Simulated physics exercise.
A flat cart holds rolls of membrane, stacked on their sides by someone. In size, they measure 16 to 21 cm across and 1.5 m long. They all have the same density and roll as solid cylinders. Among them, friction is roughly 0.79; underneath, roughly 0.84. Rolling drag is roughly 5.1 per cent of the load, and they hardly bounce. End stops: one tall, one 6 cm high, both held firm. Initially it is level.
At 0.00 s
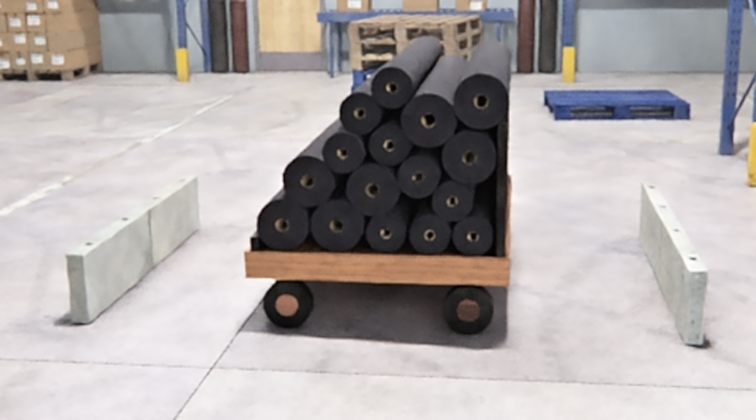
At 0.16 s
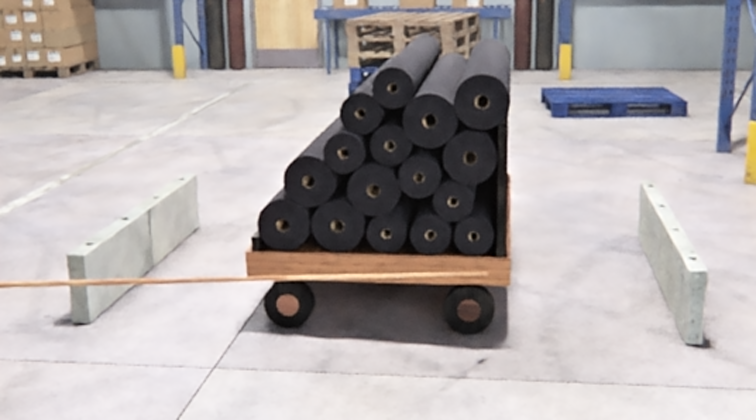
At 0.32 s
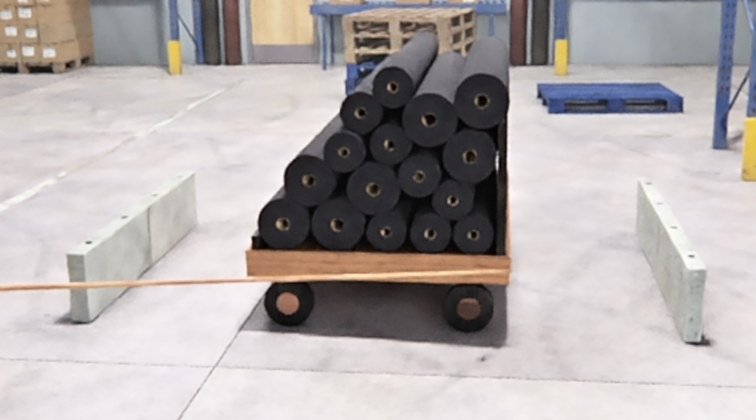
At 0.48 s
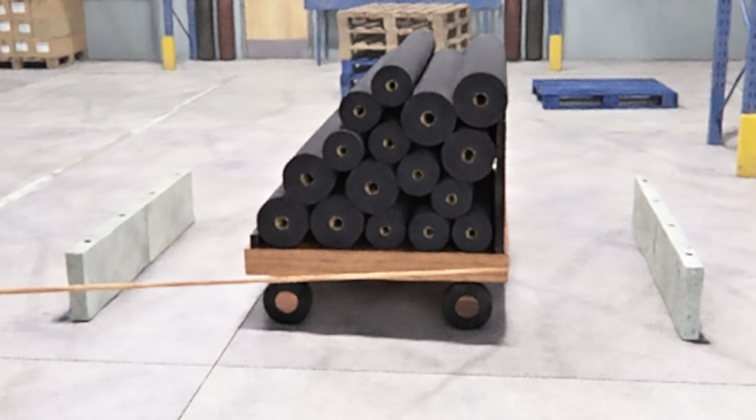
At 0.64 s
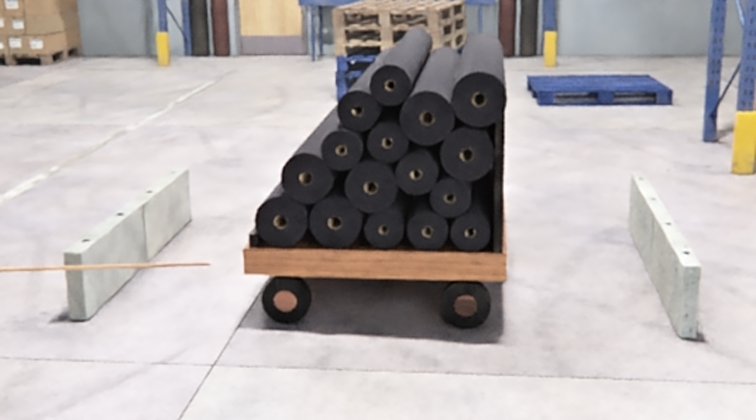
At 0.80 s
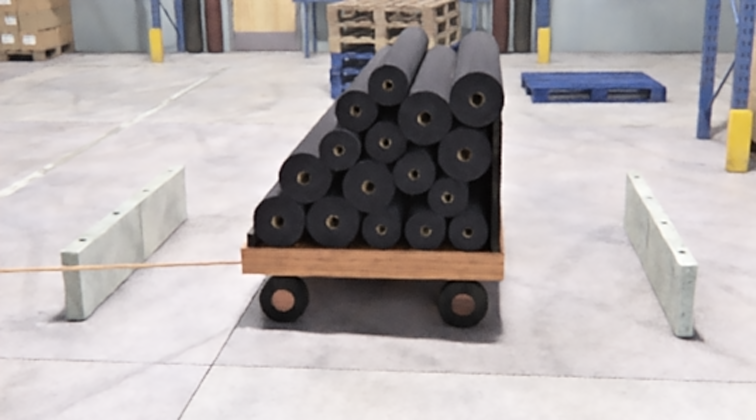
In a warehouse, a wooden cart stacked with black rolls stayed still between two low concrete barriers while a thin pointer reached in from the left to its right end, then pulled back to its left end.
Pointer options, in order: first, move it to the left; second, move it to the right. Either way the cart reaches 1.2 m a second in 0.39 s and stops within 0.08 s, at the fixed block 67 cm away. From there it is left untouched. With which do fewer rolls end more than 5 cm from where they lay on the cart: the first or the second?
Gentler: The second.
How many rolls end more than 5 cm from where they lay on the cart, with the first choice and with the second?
First choice: 5; second choice: 0.
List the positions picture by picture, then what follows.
In the first frame, 16 rolls, 5 on the base, highest (392, 88); left batten (6 cm) (254, 237); right tall panel (52 cm) (502, 179); blocks (75, 253) and (699, 269).
In the second frame, nothing has moved, the pointer shows the first choice, at the right end.
In the third frame, nothing has moved, the pointer shows the first choice, at the right end; bottom ones (283, 224) (338, 225) (386, 232) (430, 234) (474, 235).
In the fourth frame, nothing has moved, the pointer shows the first choice, at the right end.
In the fifth frame, nothing has moved, the pointer shows the second choice, at the left end.
In the sixth frame, nothing has moved, the pointer shows the second choice, at the left end.
First choice, 0.78 s in, cart 67 cm along; 0 now displaced over 5 cm; the one last seen at (356, 111) 2.4 cm left and 1.7 cm up (moves measured on the cart).
First choice, at rest by 1.7 s, 5 moved over 5 cm; not one over the end stops; the one last seen at (356, 111) 7 cm left and 4.6 cm up; top of the pile 70 cm high, from 73 cm.
Second choice, 0.78 s in, cart 67 cm along; 0 now displaced over 5 cm.
Second choice, at rest by 1.4 s, 0 moved over 5 cm; not one over the end stops; top of the pile 73 cm high, from 73 cm.
